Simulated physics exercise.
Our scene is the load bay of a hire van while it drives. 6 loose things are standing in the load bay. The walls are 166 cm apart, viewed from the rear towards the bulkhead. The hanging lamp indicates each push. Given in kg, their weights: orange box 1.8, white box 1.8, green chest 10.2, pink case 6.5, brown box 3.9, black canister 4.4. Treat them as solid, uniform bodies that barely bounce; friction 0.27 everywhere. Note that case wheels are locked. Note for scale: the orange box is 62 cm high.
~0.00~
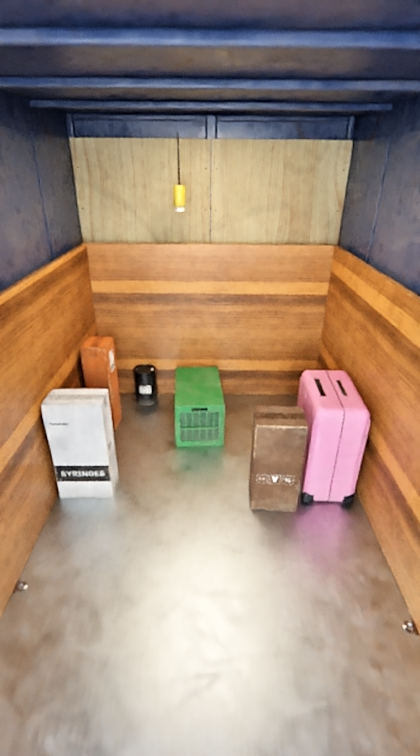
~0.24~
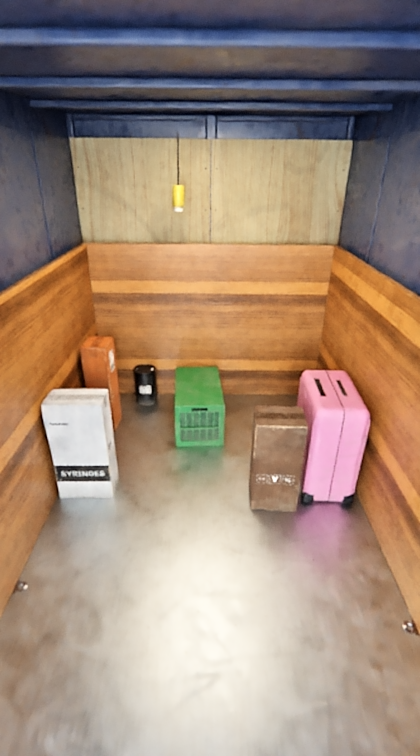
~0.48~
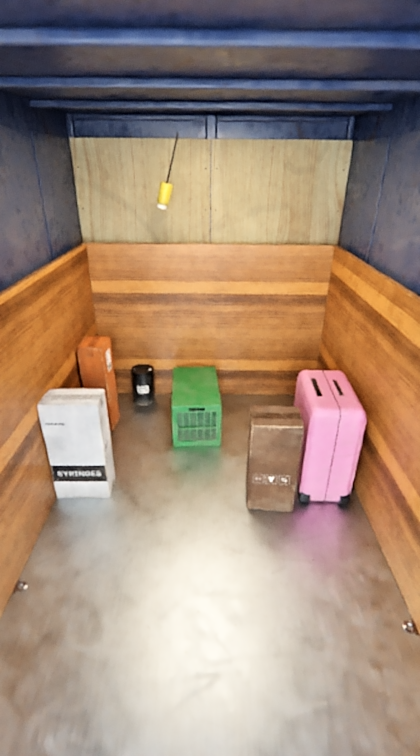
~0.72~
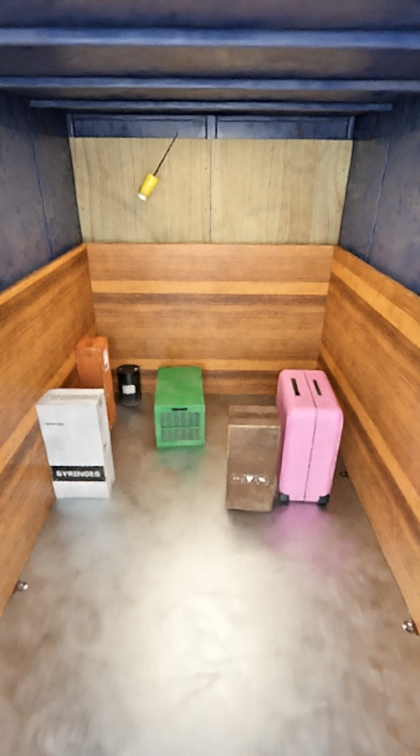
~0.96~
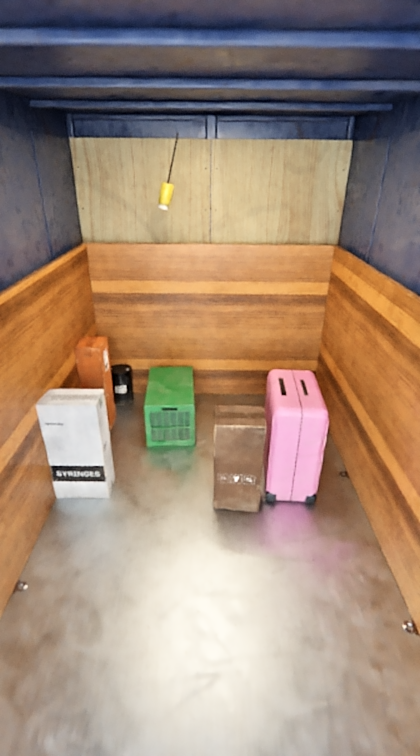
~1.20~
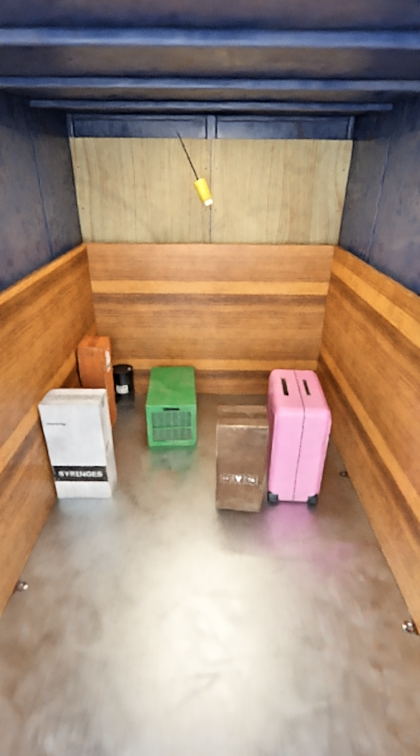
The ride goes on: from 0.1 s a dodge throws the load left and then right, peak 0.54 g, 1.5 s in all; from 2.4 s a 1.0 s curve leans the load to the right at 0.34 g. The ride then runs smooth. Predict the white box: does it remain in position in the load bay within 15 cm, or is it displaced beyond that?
Oh, that one gets away.
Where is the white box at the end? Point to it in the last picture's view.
It ends up at about (150, 446).
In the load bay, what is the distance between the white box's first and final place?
Start to finish, roughly 34 cm.
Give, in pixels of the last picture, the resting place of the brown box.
You'll see it about at (294, 460) in the last picture.
By 1.50 s, force 0.14 g right; white box 12 cm from its spot near (106, 445); orange box tilted 20°; pink case 5 cm from its spot.
By 3.00 s, force 0.34 g right; white box 22 cm from its spot near (125, 445); orange box tilted 57°; green chest 6 cm from its spot.
When it is over (3.9 s), lying over in the load bay, orange box; not toppled but over 15 cm from the start, white box, green chest and black canister; the other 2 within 15 cm of the start. In the last view, white box near (150, 446).
